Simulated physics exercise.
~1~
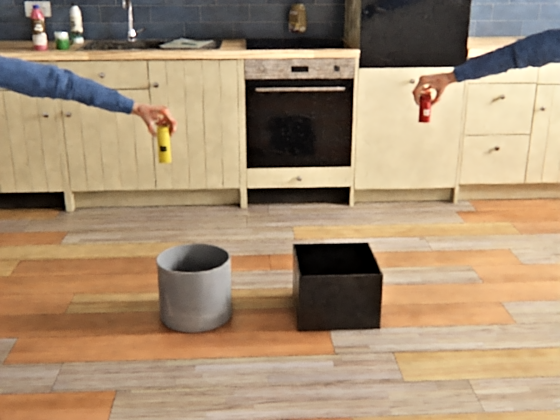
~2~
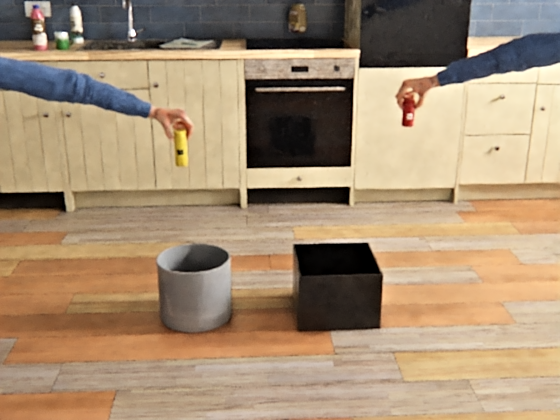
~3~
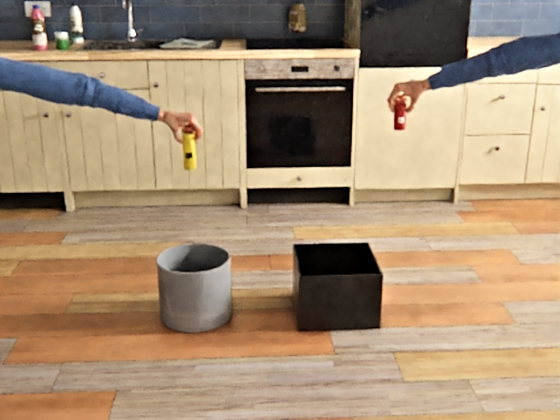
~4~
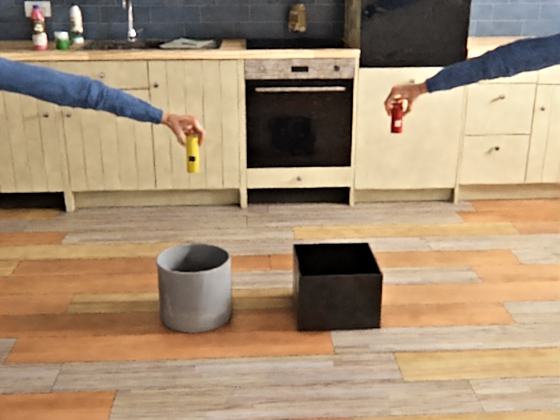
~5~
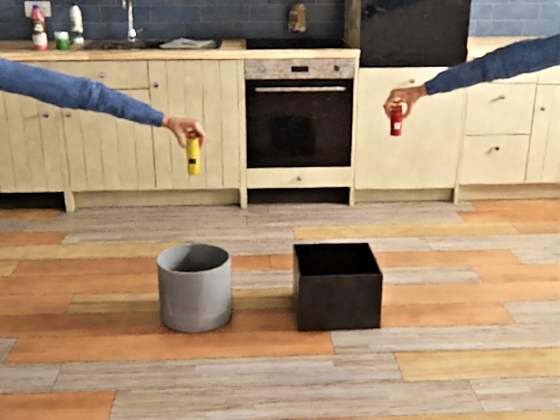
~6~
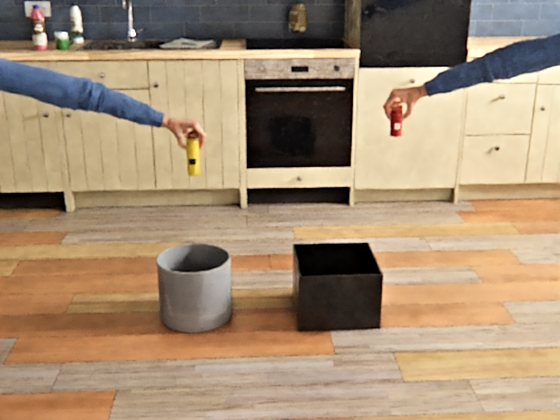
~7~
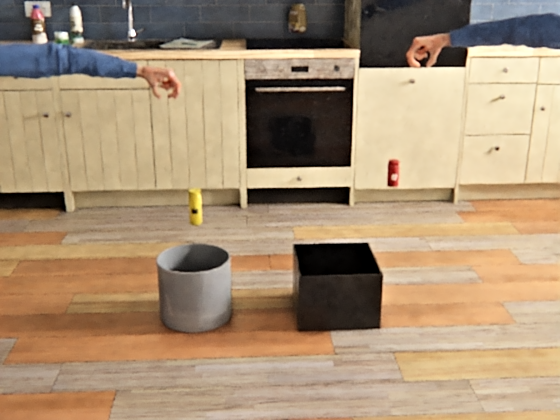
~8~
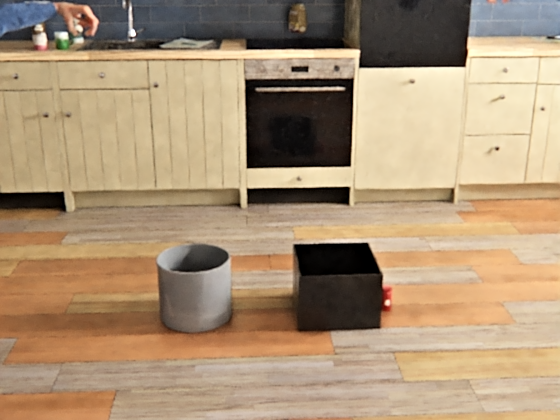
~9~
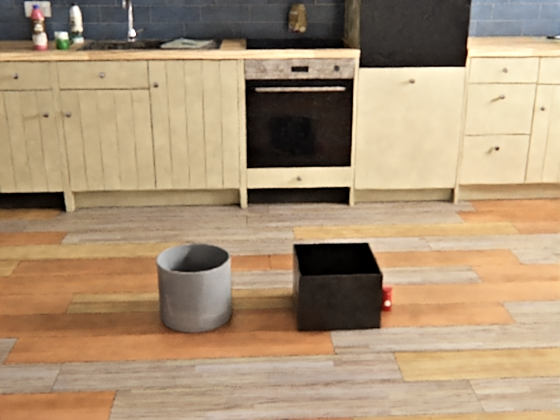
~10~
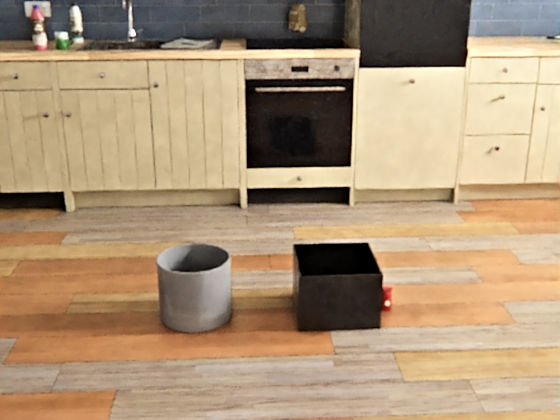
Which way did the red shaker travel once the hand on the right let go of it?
The red shaker moved down, dropping to the floor just to the right of the black crate.
